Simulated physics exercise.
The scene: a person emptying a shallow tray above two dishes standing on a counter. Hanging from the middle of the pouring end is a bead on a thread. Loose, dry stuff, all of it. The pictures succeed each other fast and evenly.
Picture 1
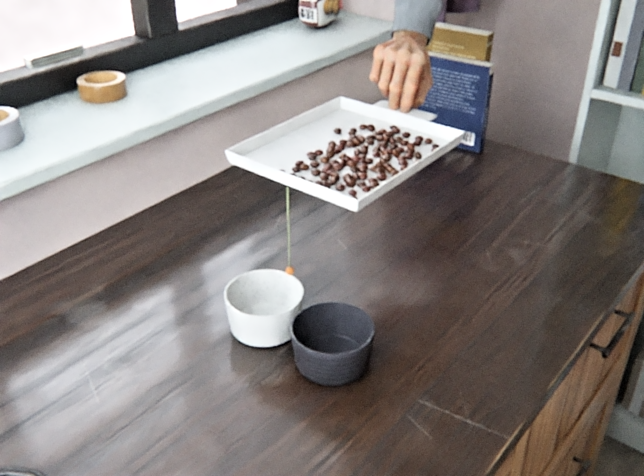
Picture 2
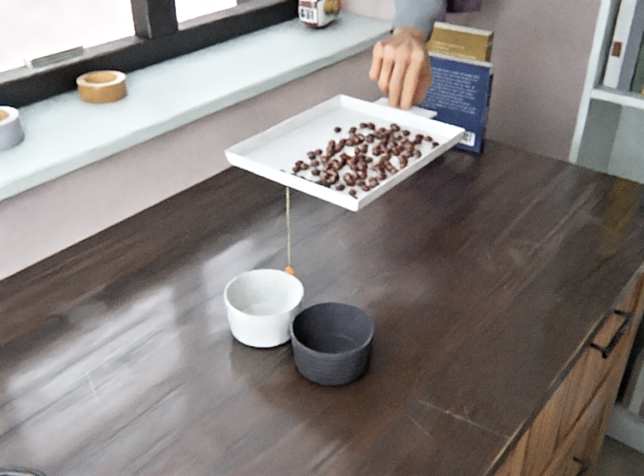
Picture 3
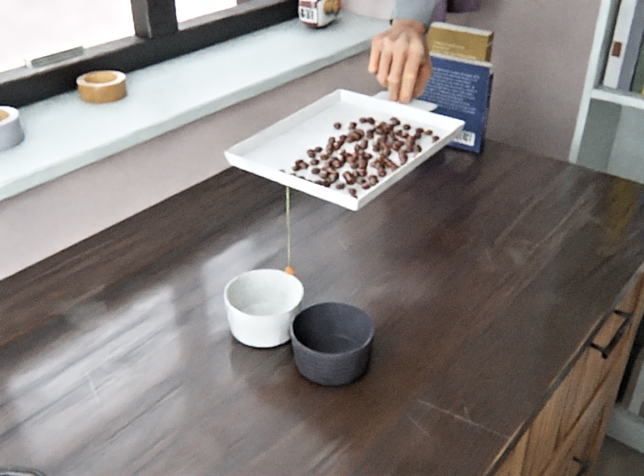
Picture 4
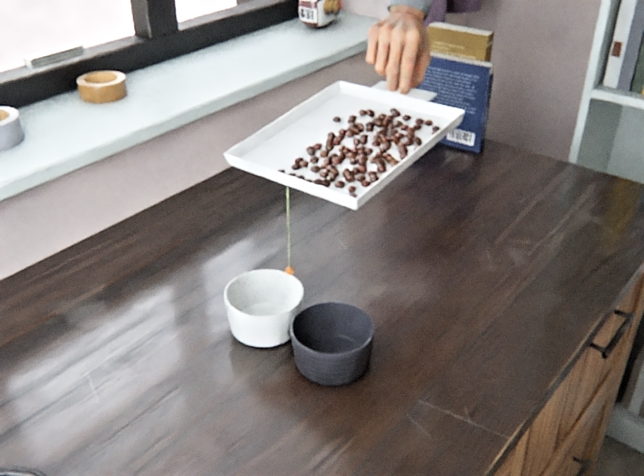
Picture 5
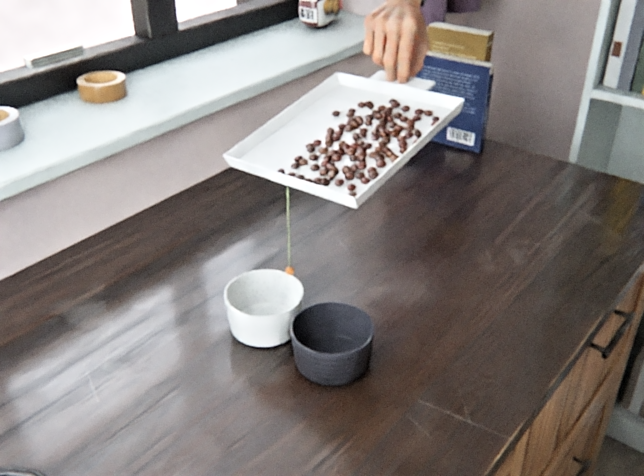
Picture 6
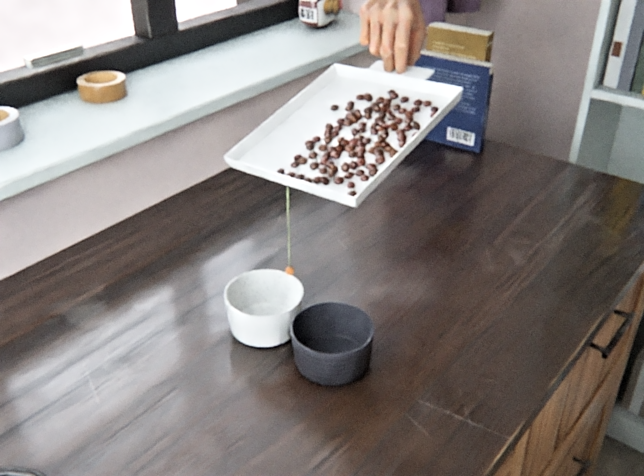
A white tray of dark brown pieces slowly tilting as a hand raises its far end above two small bowls.
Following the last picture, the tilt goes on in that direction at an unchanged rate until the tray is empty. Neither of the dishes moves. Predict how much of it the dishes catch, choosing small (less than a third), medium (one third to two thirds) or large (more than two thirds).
The catch is medium, between one third and two thirds.
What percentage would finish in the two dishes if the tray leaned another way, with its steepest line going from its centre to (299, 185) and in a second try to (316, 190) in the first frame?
Lab note: Try 1 = 80 %, try 2 = 90 %.
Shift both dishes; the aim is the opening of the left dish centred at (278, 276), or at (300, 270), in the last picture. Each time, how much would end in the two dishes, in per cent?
Trial 1 near 30 percent, trial 2 near 0 percent.
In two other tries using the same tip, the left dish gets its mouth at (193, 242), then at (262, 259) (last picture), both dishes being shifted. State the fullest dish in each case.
On the first try it would be the one to the right, on the second the one to the left.
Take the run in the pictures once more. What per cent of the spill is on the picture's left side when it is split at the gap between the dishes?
I'd say some 100 in a hundred.
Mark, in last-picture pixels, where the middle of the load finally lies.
Once nothing moves, the middle sits near (242, 317).
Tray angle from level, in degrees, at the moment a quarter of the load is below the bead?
I'd say it is tilted about 95°.
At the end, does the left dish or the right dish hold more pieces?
More ends up in the one on the left.
Soon after the last picture, tray tipped steeply; nearly all on the tray; a stray few in the air.
A little later, tray tipped past a quarter turn; about a quarter on the tray; about a quarter in the left dish; about a quarter outside both; about a third in the air.
Later still, tray tipped past a quarter turn; about half in the left dish; about half outside both.
At rest, tray tipped past a quarter turn; none in the right dish; about half in the left dish; about half outside both.
